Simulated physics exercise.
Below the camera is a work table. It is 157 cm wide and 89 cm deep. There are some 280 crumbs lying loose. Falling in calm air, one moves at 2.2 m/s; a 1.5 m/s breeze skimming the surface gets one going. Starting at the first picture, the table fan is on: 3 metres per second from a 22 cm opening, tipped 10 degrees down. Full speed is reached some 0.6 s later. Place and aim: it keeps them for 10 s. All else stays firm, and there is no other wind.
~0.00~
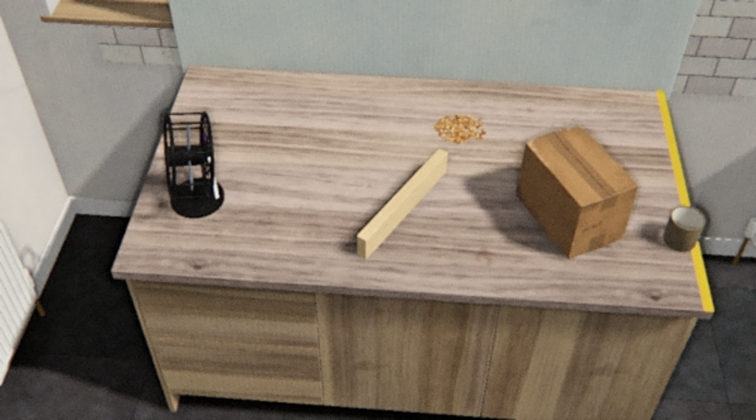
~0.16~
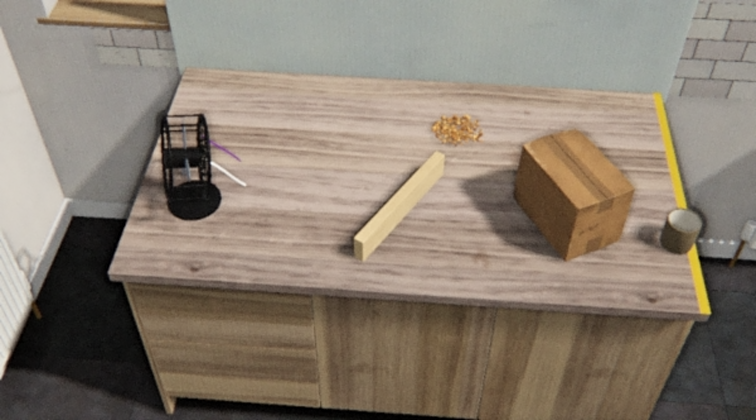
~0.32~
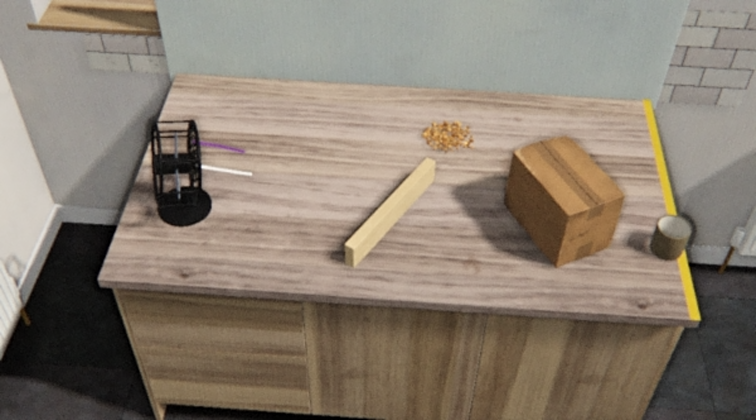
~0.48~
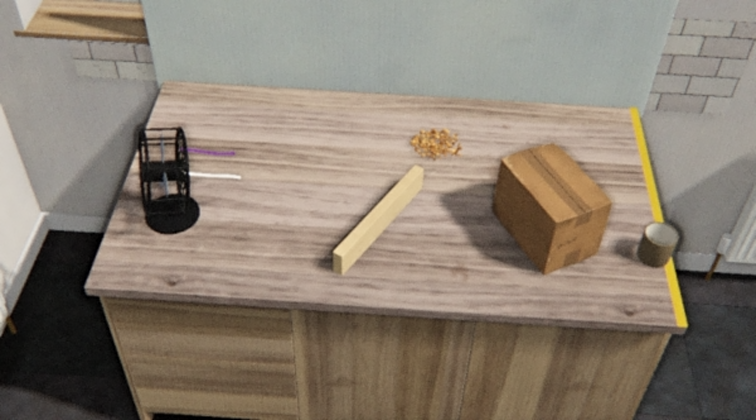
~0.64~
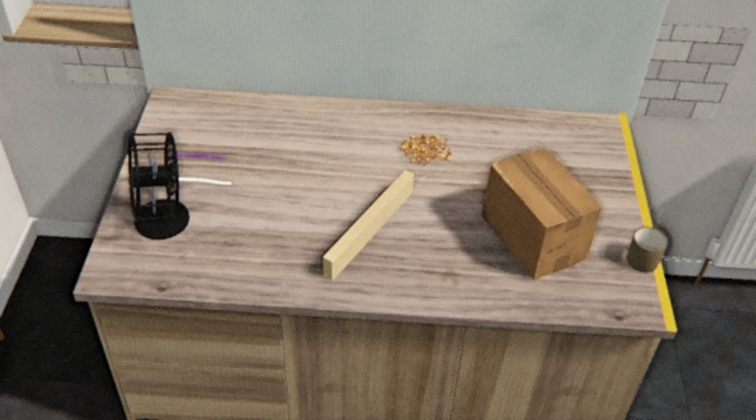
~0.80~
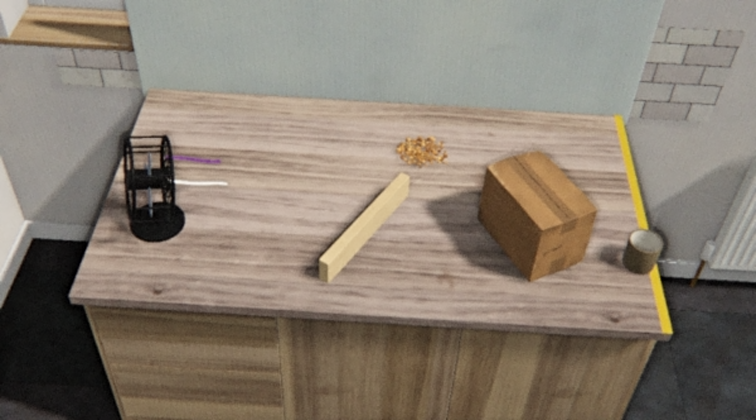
To begin with, a black table fan stands at the left of a wooden work table, with orange crumbs, a board, a box and a cup to its right. Purple and white streamers then lift out from the fan and stretch rightward, while the view drifts slightly and the crumbs stay still.
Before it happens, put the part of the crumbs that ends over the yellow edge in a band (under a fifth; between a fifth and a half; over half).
Most finish beyond the yellow edge.
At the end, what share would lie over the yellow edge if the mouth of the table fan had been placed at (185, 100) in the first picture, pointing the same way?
Then around 100 percent.
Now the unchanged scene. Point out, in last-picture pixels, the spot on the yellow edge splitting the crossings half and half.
Close to pixel (626, 134).
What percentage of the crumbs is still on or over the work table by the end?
About 0 percent of them remain.
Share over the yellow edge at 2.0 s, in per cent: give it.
About 90 per cent.
After 2.0 s, 21 % are on the move or not yet settled, 93 % are over the yellow edge.
After 3.2 s, 0 % are on the move or not yet settled, 100 % are over the yellow edge.
After 5.5 s, 0 % are on the move or not yet settled, 100 % are over the yellow edge.
After 10.0 s, at the end, 100 % are over the yellow edge.
